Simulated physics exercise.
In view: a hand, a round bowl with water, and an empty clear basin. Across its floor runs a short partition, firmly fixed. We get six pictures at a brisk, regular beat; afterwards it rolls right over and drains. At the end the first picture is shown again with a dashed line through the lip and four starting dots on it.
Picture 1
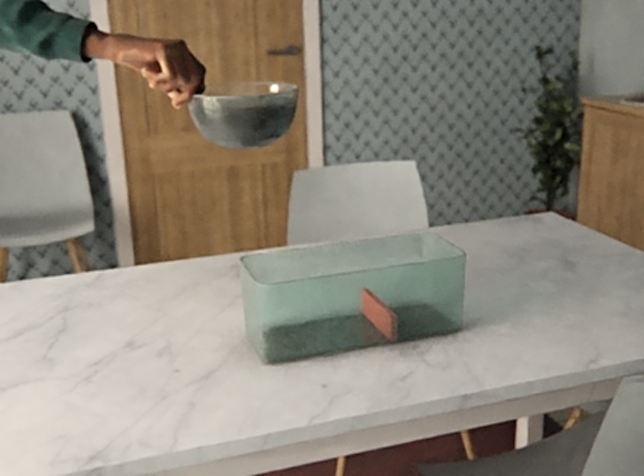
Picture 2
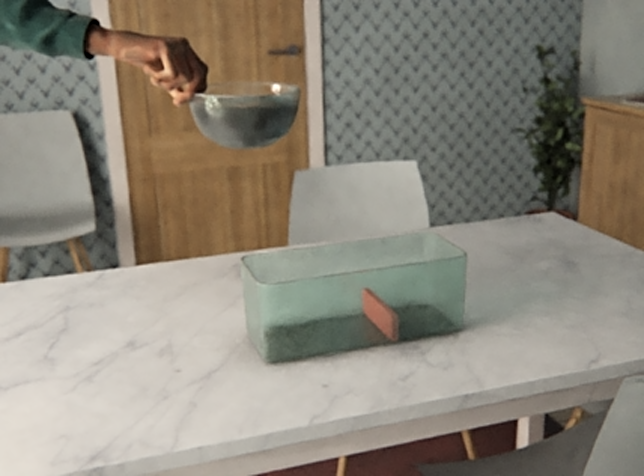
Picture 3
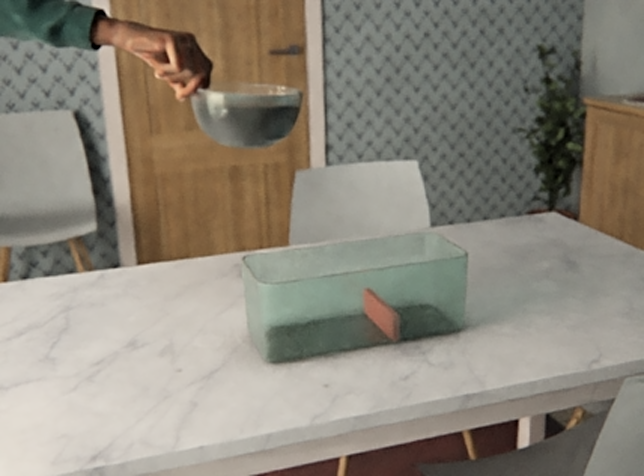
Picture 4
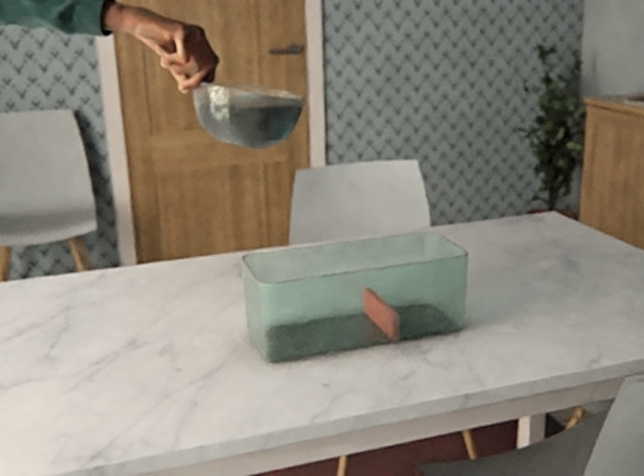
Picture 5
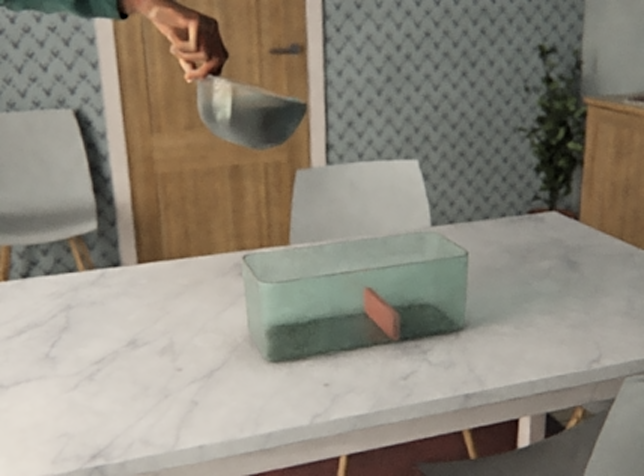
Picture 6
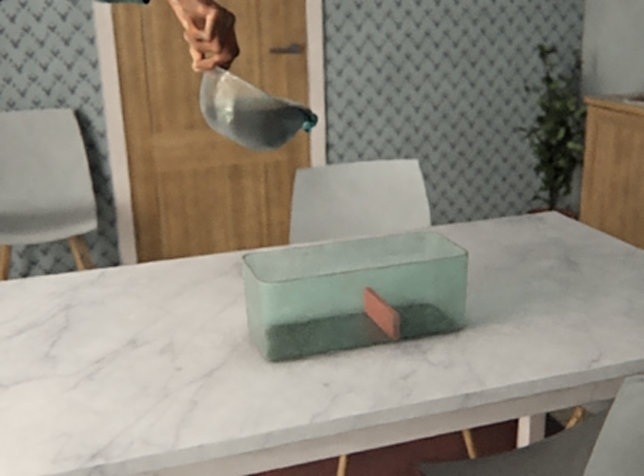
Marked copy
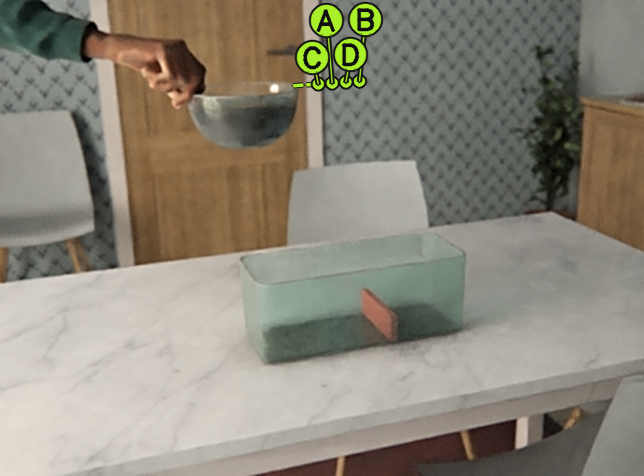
A hand in a green sleeve held a round bowl of water above a clear basin with a short reddish partition, then gradually tilted it to the right until water began slipping over the lip.
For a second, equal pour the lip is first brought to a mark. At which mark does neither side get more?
Go for C.
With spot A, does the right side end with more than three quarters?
No.
On the marked copy, A at (332, 83); B at (359, 81); C at (318, 84); D at (345, 82).
With A, about 34 % ends left of the wall and 64 % right of it.
With B, about 20 % ends left of the wall and 79 % right of it.
With C, about 51 % ends left of the wall and 48 % right of it.
With D, about 25 % ends left of the wall and 74 % right of it.
